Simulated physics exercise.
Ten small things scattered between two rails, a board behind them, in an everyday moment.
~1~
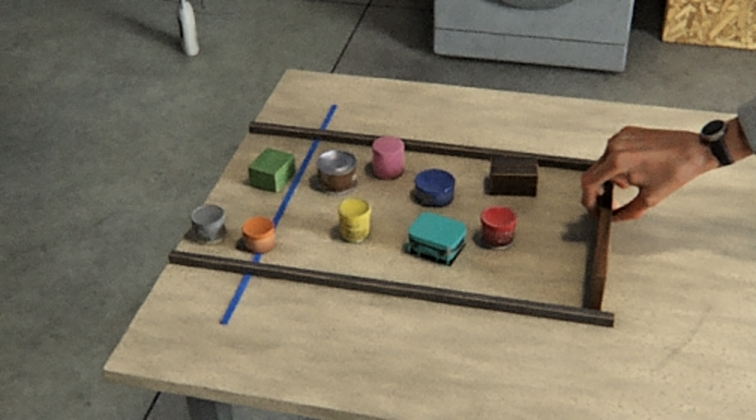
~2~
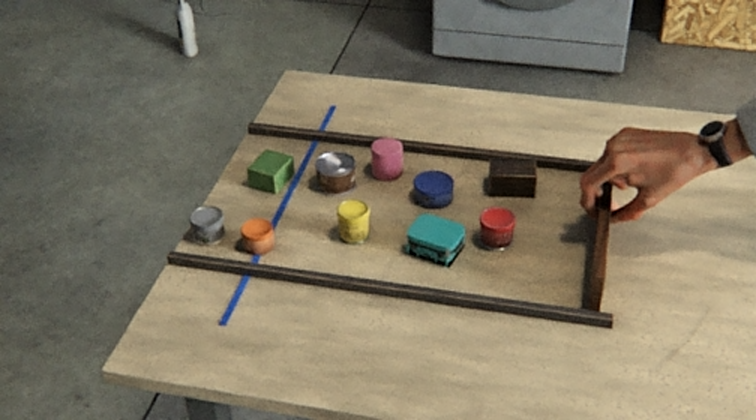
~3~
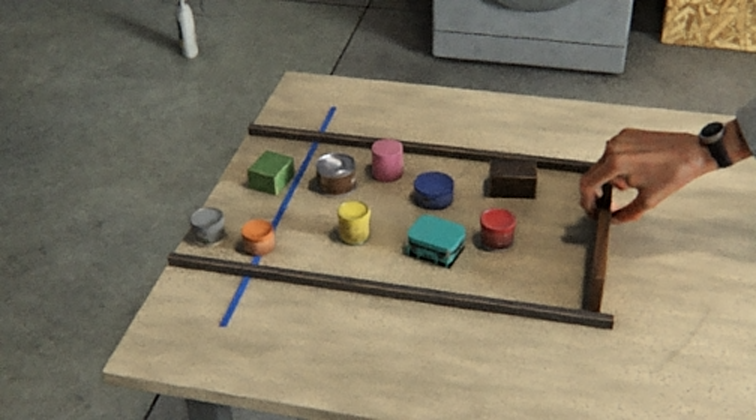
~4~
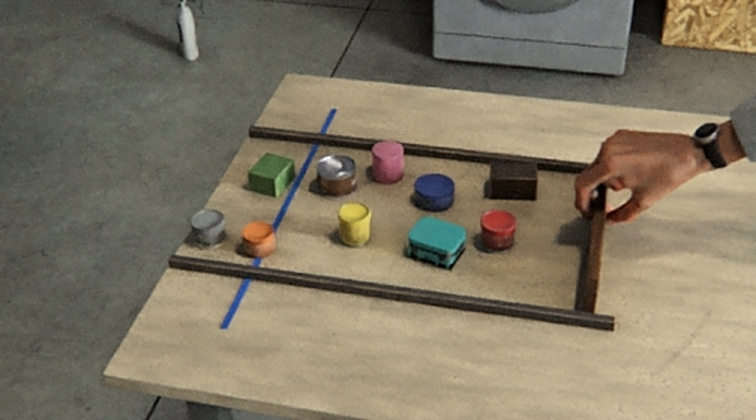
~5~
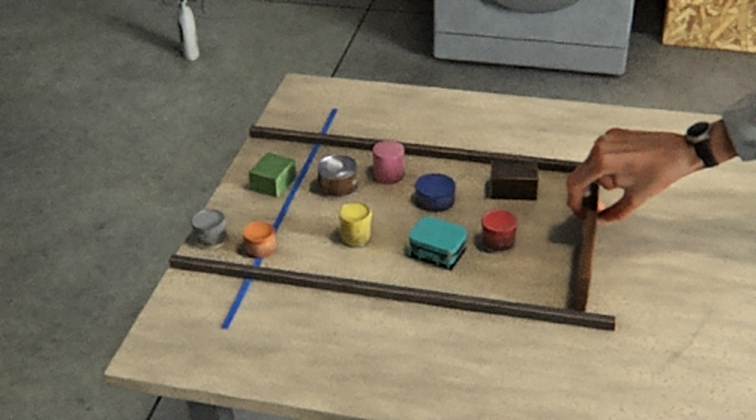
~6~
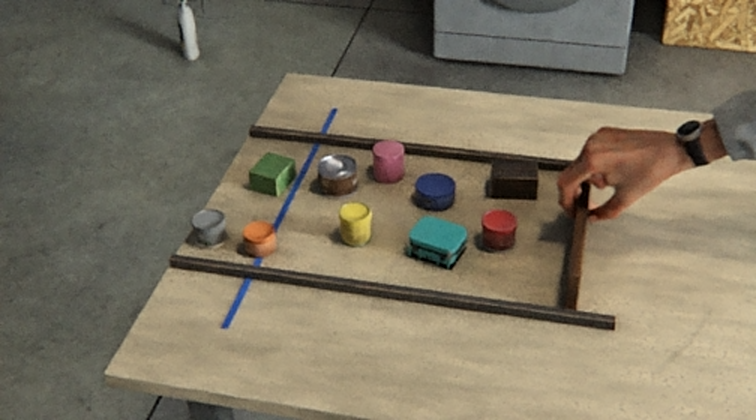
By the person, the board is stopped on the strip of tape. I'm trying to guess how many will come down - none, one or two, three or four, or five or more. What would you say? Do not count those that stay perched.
The sweep knocks one or a pair off.
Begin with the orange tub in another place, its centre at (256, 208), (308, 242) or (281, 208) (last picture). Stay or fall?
Order of tries: On, on, on.
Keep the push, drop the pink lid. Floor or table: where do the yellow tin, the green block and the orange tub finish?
So: The yellow tin does not drop, the green block goes down, the orange tub does not drop.
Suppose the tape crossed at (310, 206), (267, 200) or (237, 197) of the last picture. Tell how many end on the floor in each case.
The three tries give 0, 5 and 6.
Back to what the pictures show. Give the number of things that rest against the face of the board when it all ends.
That number would be 4.
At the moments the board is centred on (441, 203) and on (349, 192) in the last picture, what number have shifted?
So far 4, and 8 at the second.
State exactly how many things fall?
2.
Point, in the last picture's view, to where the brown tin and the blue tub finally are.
First object about (244, 164); second object about (279, 174).
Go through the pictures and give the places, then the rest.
In the first picture, grey tin (209, 225); green block (272, 170); orange tub (259, 236); board (604, 220); tape (287, 199).
In the second picture, green block (271, 171); red tin (497, 229).
In the third picture, orange tub (258, 238); yellow tin (354, 223).
In the fourth picture, grey tin (209, 229); black block (513, 180).
In the fifth picture, green block (273, 174); brown tin (338, 177).
In the sixth picture, grey tin (210, 229); green block (273, 174); orange tub (260, 239); board (582, 220); tape (288, 203).
Soon after, none off yet; grey tin at rest near (210, 229); green block at rest near (273, 174); orange tub at rest near (260, 239).
Then, none off yet; grey tin at rest near (210, 229); green block moved a little near (252, 173); orange tub moving near (252, 238).
By the end, the number that fall off is one or two; fallen, green block and grey tin.
